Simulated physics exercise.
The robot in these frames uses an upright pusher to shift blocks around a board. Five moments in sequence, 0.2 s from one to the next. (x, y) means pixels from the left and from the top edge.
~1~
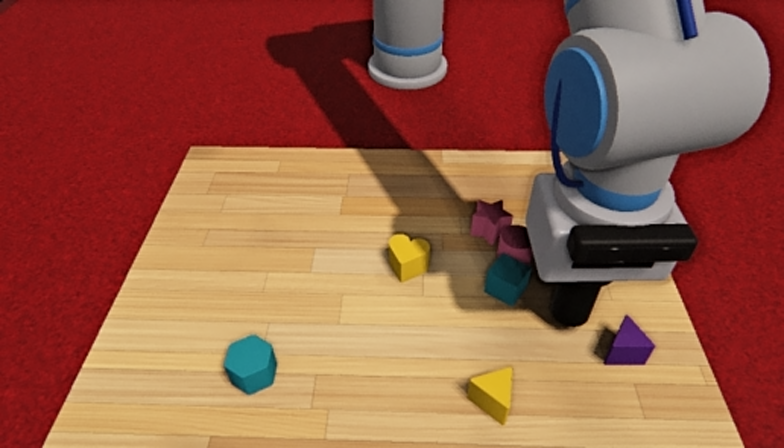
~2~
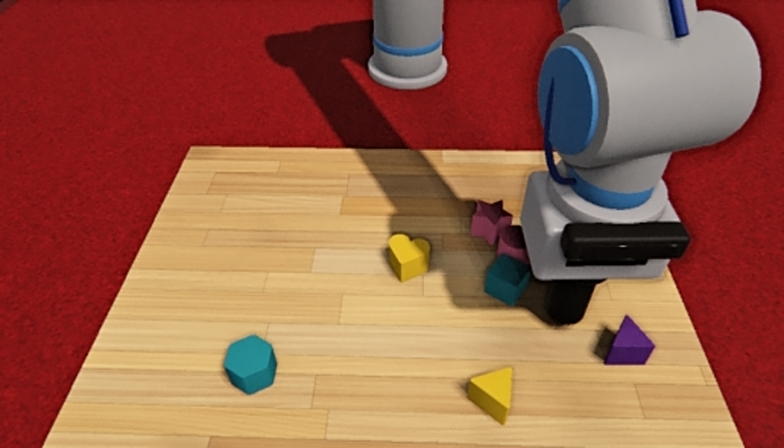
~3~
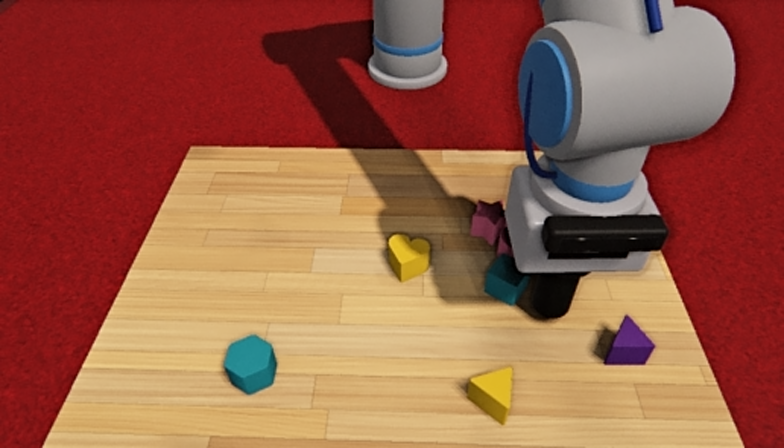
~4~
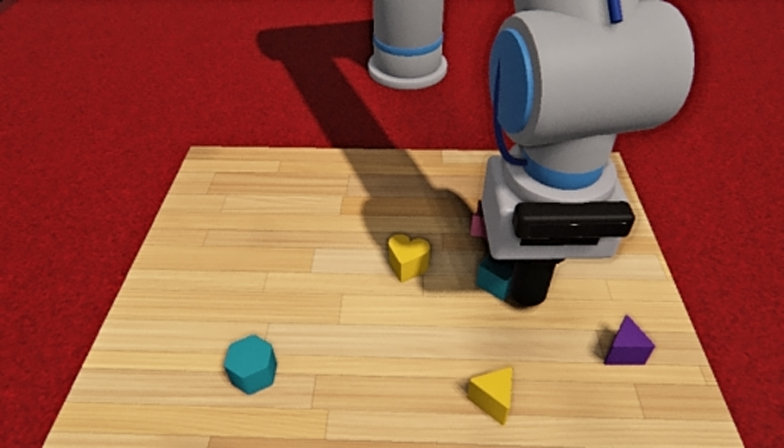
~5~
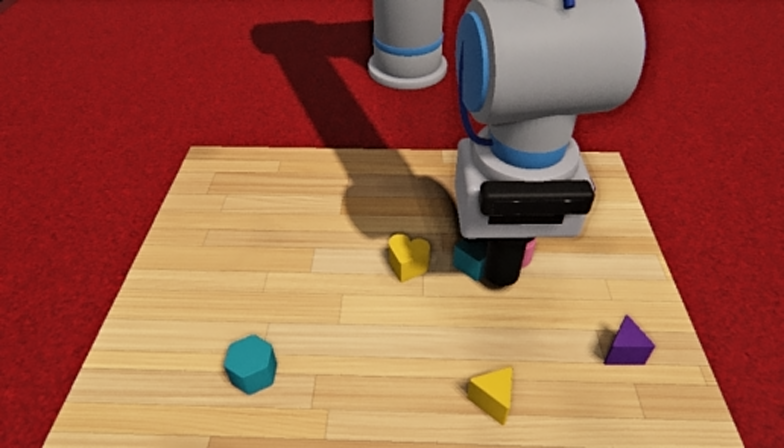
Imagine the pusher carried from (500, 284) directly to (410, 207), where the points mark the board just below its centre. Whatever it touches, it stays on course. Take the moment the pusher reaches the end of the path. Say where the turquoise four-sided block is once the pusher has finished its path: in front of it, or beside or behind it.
Ahead of the pusher.
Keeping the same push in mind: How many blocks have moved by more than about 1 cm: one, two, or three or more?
Looking at the path, I think only one of the blocks ends up more than 1 cm away.
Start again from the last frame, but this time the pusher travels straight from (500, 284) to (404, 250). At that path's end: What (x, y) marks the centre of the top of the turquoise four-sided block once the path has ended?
Expect it around (432, 214).
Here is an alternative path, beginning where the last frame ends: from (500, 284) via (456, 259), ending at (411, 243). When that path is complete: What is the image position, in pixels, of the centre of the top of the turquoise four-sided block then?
The top centre is at (412, 201).
The first path, step by step. One third of the way, pusher at (468, 245); turquoise four-sided block at (444, 219).
Two thirds of the way, pusher at (438, 219); turquoise four-sided block at (415, 196).
At the end, pusher at (410, 196); turquoise four-sided block at (388, 174); pink circle not moved.
